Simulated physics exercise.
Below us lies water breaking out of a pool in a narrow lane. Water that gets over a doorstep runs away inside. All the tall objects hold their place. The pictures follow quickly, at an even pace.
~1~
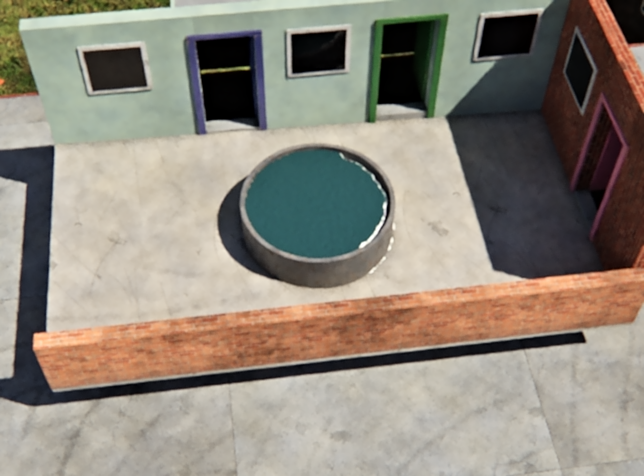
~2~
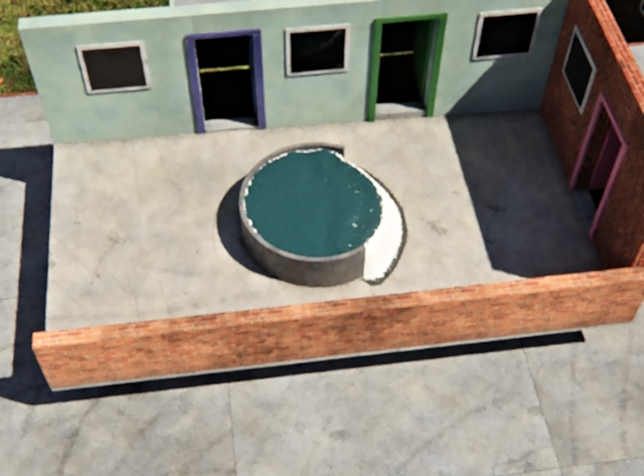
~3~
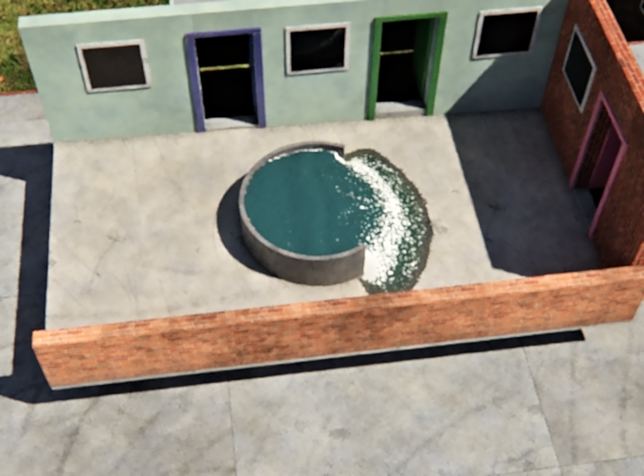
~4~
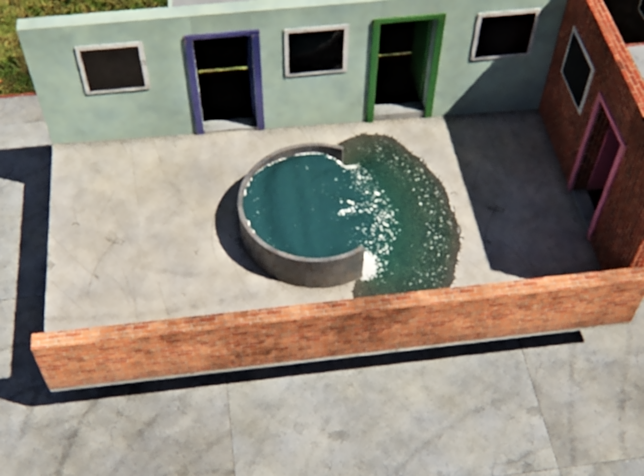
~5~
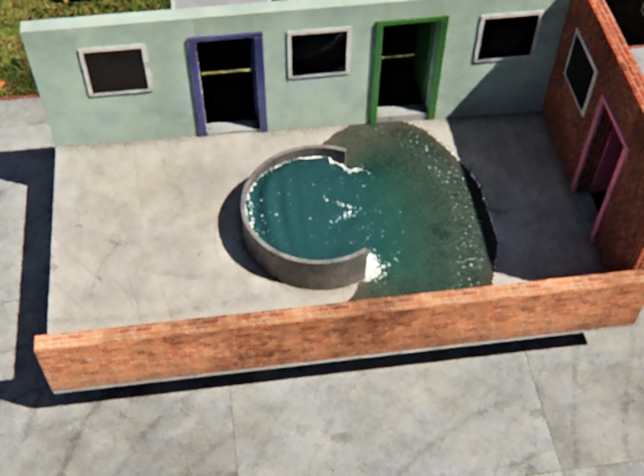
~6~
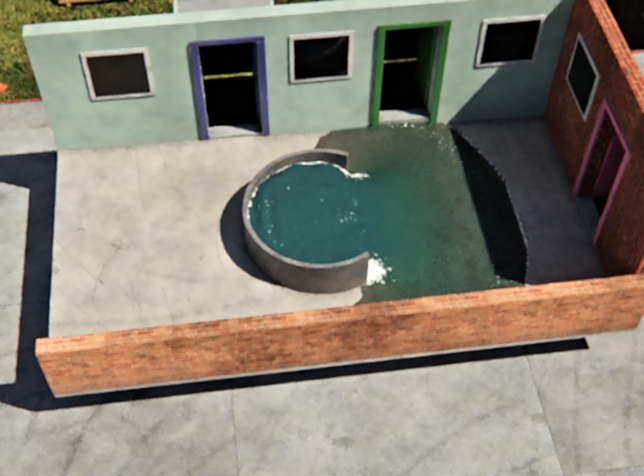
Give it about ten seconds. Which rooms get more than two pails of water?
The green door admits no more than that; the pink door lets in a lot; the blue door admits no more than that.
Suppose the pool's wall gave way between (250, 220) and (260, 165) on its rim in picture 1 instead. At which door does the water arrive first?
The door marked blue.
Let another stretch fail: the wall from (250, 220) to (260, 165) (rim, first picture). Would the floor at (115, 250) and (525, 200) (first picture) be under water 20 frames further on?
As listed: Covered, dry.
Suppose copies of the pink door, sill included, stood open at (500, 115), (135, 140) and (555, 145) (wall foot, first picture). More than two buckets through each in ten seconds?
In that order: Is over, lets less in, takes more.
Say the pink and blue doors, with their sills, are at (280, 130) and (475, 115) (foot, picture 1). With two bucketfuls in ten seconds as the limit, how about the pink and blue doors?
Pink holds; blue lets more in.
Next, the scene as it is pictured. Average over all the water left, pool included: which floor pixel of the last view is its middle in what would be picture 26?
I would point to (481, 214).
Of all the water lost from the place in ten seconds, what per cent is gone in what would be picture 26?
Some 50 per cent.
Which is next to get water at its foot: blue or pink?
It is the one in pink.
A moment on, water covers 45 % of the floor; the green door wet at the sill, nothing in, the pink door under two buckets in, the blue door not reached.
Next, water covers 45 % of the floor; the green door wet at the sill, nothing in, the pink door far over two buckets in, the blue door not reached.
Then, water covers 45 % of the floor; the green door wet at the sill, nothing in, the pink door far over two buckets in, the blue door not reached.
Later, water covers 55 % of the floor; the green door wet at the sill, nothing in, the pink door far over two buckets in, the blue door not reached.
In the end, water covers 75 % of the floor; the green door wet at the sill, nothing in, the pink door far over two buckets in, the blue door wet at the sill, nothing in.
